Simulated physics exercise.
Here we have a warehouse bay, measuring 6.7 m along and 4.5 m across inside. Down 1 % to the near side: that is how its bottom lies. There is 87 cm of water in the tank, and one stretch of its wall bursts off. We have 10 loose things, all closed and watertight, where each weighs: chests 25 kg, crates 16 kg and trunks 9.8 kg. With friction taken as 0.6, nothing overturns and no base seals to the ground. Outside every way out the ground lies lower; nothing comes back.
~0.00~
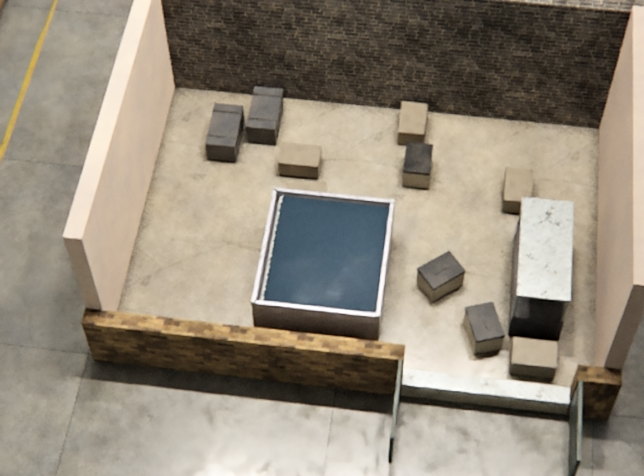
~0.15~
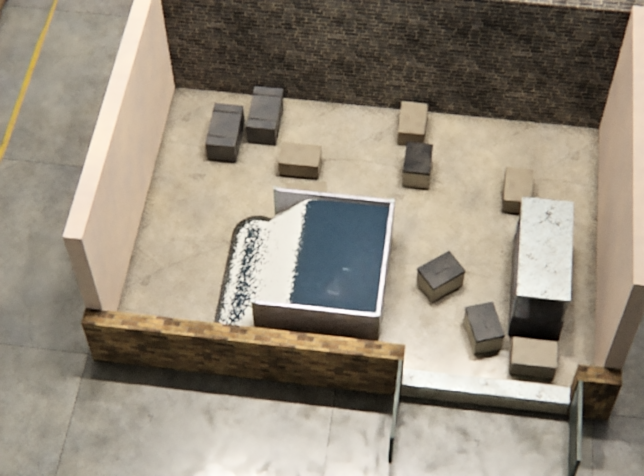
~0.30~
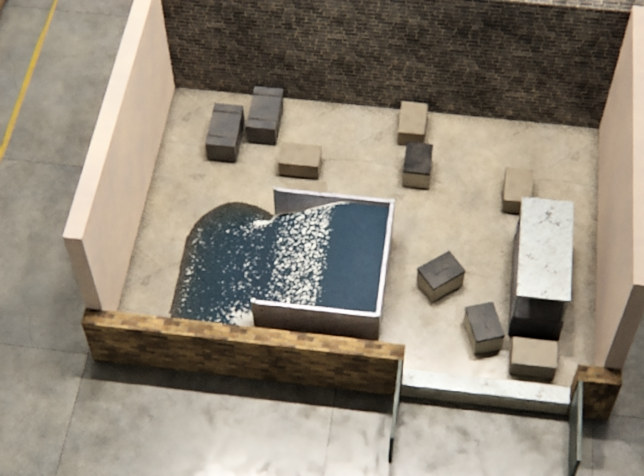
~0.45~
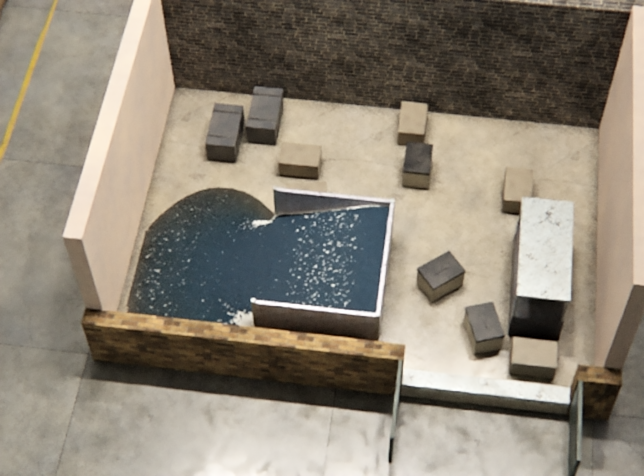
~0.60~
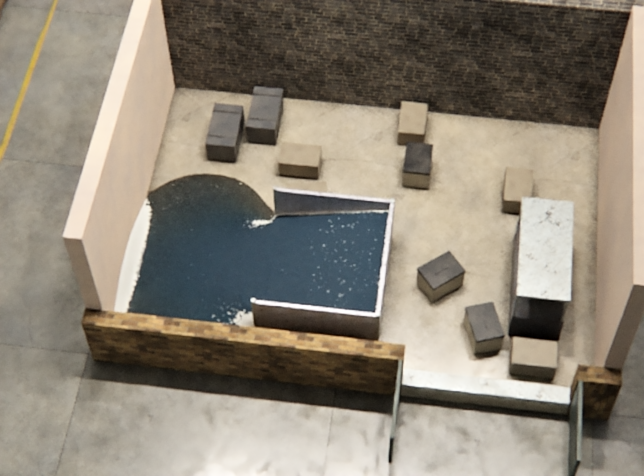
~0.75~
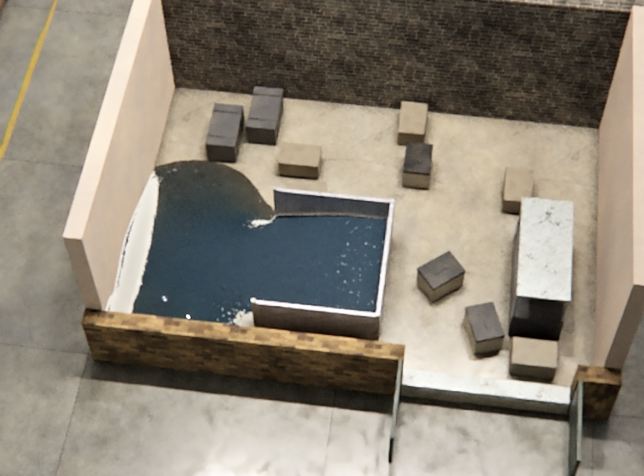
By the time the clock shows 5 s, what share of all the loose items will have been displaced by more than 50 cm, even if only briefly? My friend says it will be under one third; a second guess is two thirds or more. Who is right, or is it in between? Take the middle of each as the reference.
I expect between a third and two thirds.
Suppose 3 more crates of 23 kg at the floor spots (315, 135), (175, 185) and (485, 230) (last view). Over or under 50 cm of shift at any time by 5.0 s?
Order as asked - goes beyond, goes beyond, stays inside.
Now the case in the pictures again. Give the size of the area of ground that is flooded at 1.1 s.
Close to 9.0 m2, I'd say.
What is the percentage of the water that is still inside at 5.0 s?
I'd say some 98 percent hasn't gone yet.
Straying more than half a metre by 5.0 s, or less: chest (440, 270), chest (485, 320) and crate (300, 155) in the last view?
Well, the first one's not that far, the next one's not that far and the last one's too far.
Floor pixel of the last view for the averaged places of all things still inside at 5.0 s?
Near (454, 231).
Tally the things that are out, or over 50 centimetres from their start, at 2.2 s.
The number I get is 0.
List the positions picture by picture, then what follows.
In the first picture, a chest at (418, 157) rests on the ground; a crate at (300, 154) rests on the ground; water covers 2.9 m2; 0 of 10 have shifted.
In the second picture, a chest at (418, 157) rests on the ground; a crate at (300, 154), on the bottom; water covers 4.0 m2; 0 of 10 have shifted.
In the third picture, a chest at (418, 157) rests on the ground; a crate at (300, 154), on the bottom; water covers 5.6 m2; 0 of 10 have shifted.
In the fourth picture, a chest at (418, 157) rests on the ground; a crate at (300, 154) rests on the ground; water covers 7.2 m2; 0 of 10 have shifted.
In the fifth picture, a chest at (418, 157) rests on the ground; a crate at (300, 154) rests on the ground; water covers 8.1 m2; 0 of 10 have shifted.
In the sixth picture, a chest at (418, 157) rests on the ground; a crate at (300, 154), on the bottom; water covers 8.6 m2; 0 of 10 have shifted.
After 1.1 s 0 of 10 are over 50 cm from their spots; 0 afloat.
After 2.2 s 0 of 10 are over 50 cm from their spots; 0 afloat.
After 3.5 s 4 of 10 are over 50 cm from their spots; 2 afloat.
After 5.0 s 5 of 10 are over 50 cm from their spots, and 5 have been at some point; 2 afloat.
